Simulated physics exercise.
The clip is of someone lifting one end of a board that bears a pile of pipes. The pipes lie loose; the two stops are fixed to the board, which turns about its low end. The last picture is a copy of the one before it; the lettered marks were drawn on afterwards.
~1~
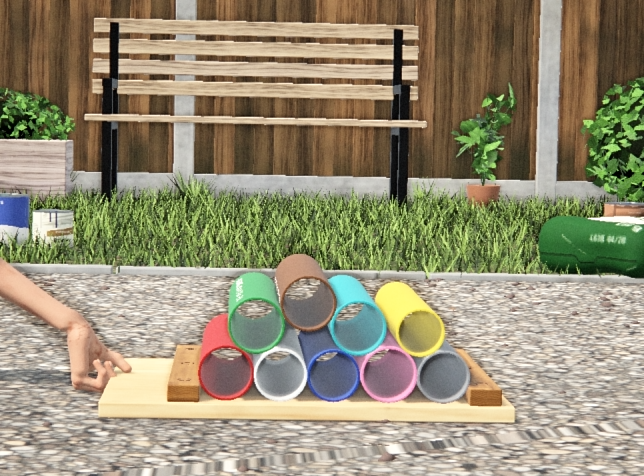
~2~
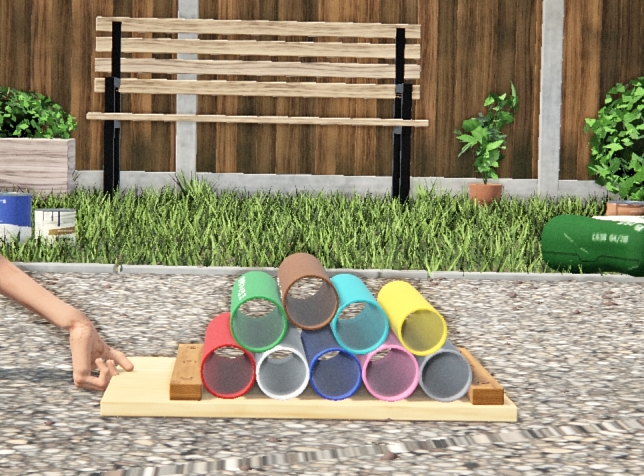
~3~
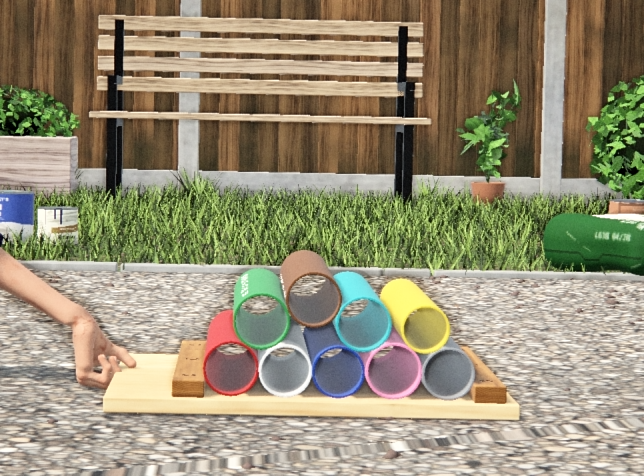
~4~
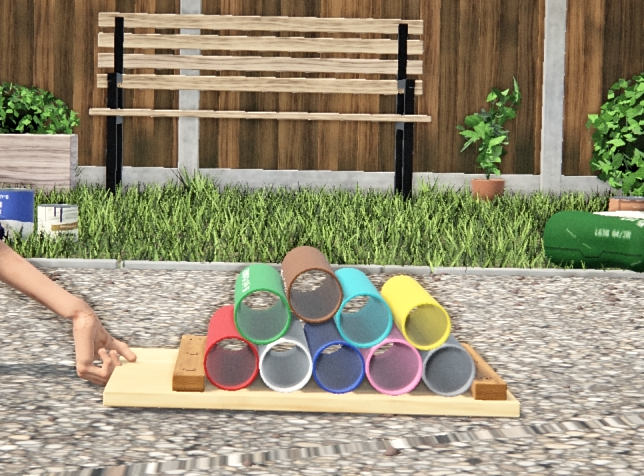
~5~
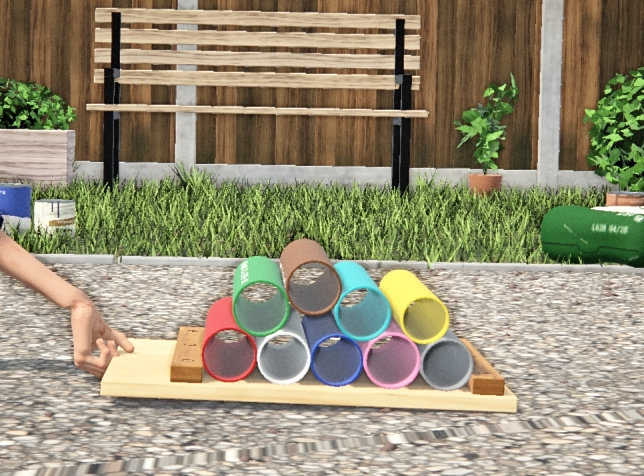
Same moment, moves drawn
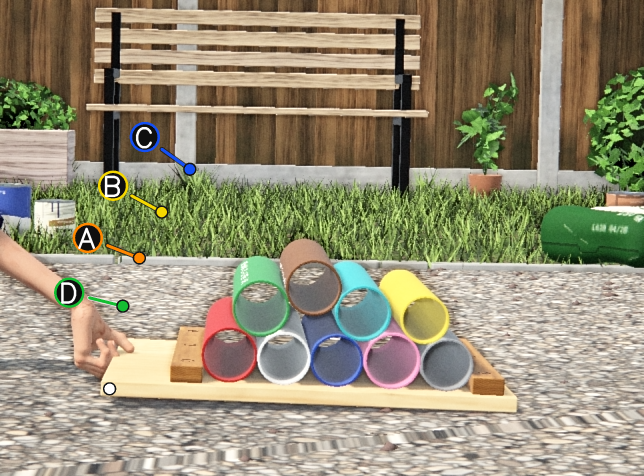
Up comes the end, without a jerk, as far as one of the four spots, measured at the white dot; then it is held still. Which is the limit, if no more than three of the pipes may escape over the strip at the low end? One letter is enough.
Stop at A.
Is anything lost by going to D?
No, at D.
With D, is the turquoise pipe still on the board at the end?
The turquoise pipe: Yes.
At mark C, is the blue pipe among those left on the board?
The blue pipe: Yes.
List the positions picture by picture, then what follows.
The first picture shows board (302, 380); red pipe (226, 373); white pipe (281, 375).
The second picture shows white pipe (283, 374); blue pipe (336, 375).
The third picture shows board (307, 376); grey pipe (449, 374).
The fourth picture shows board (307, 372); red pipe (232, 363); white pipe (286, 366).
The fifth picture shows board (305, 365); red pipe (230, 355); white pipe (284, 359).
On the marked copy, A at (139, 258); B at (162, 212); C at (190, 169); D at (123, 306); the white dot at (110, 389).
Following A. Soon after the start, board at 15°.
Later, board at 20°.
In the end, board at 20°, two over the low batten (yellow, turquoise).
As for the rest, B four over the low batten (yellow, turquoise, green, brown); C four over the low batten (yellow, turquoise, green, brown); D none over the low batten.
